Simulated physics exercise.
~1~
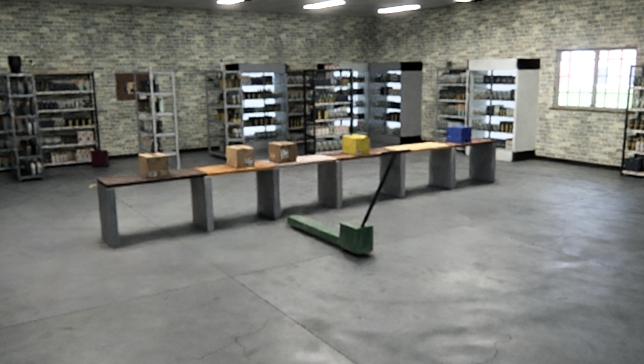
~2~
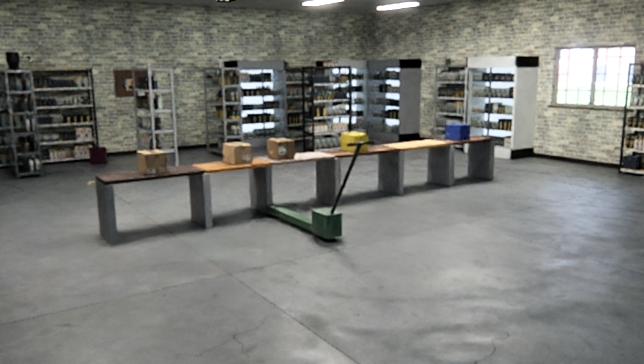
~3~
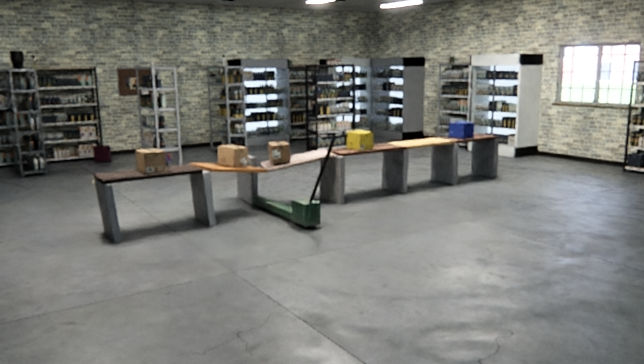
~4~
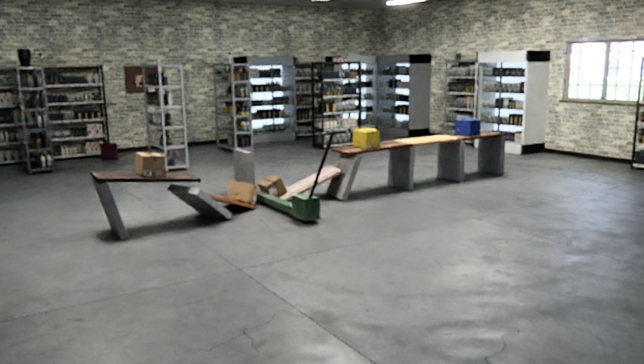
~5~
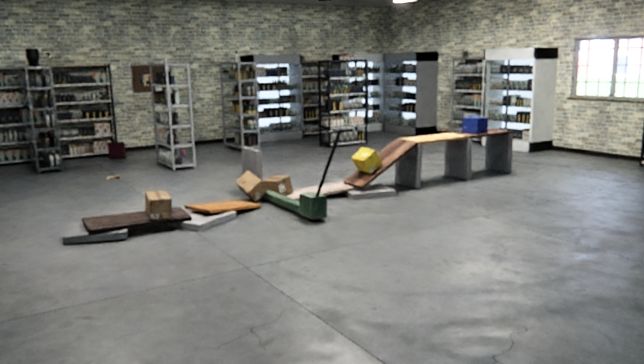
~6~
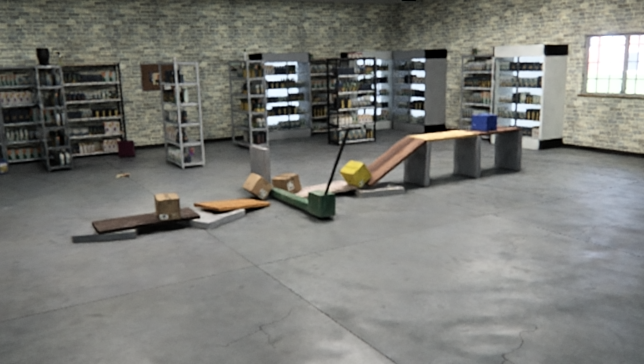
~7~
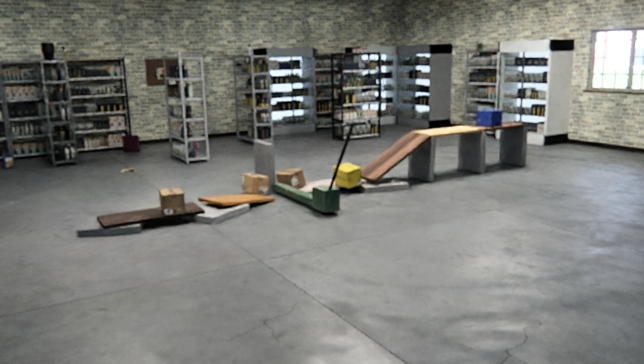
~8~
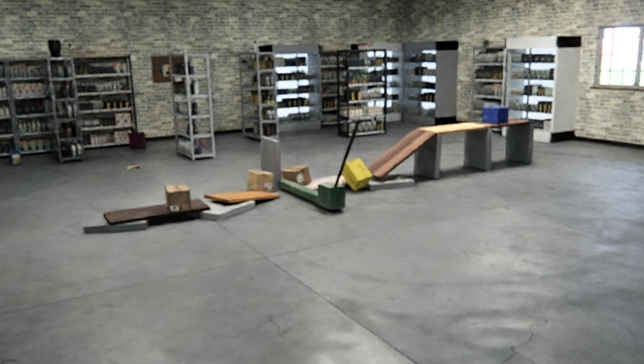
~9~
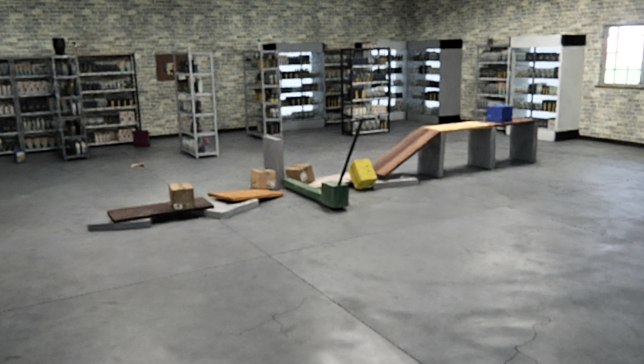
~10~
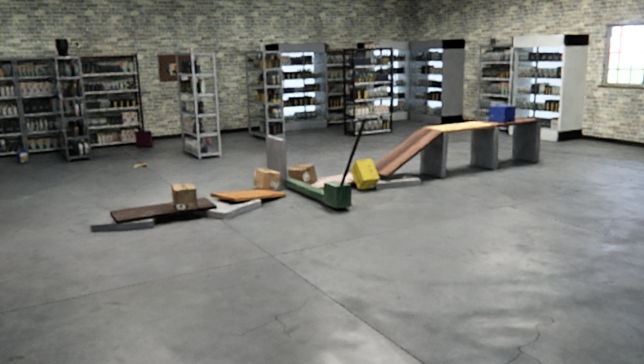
Long makeshift plank rack collapsing across its left side as a green jack pushes in, yellow carton sliding down, blue carton staying up.
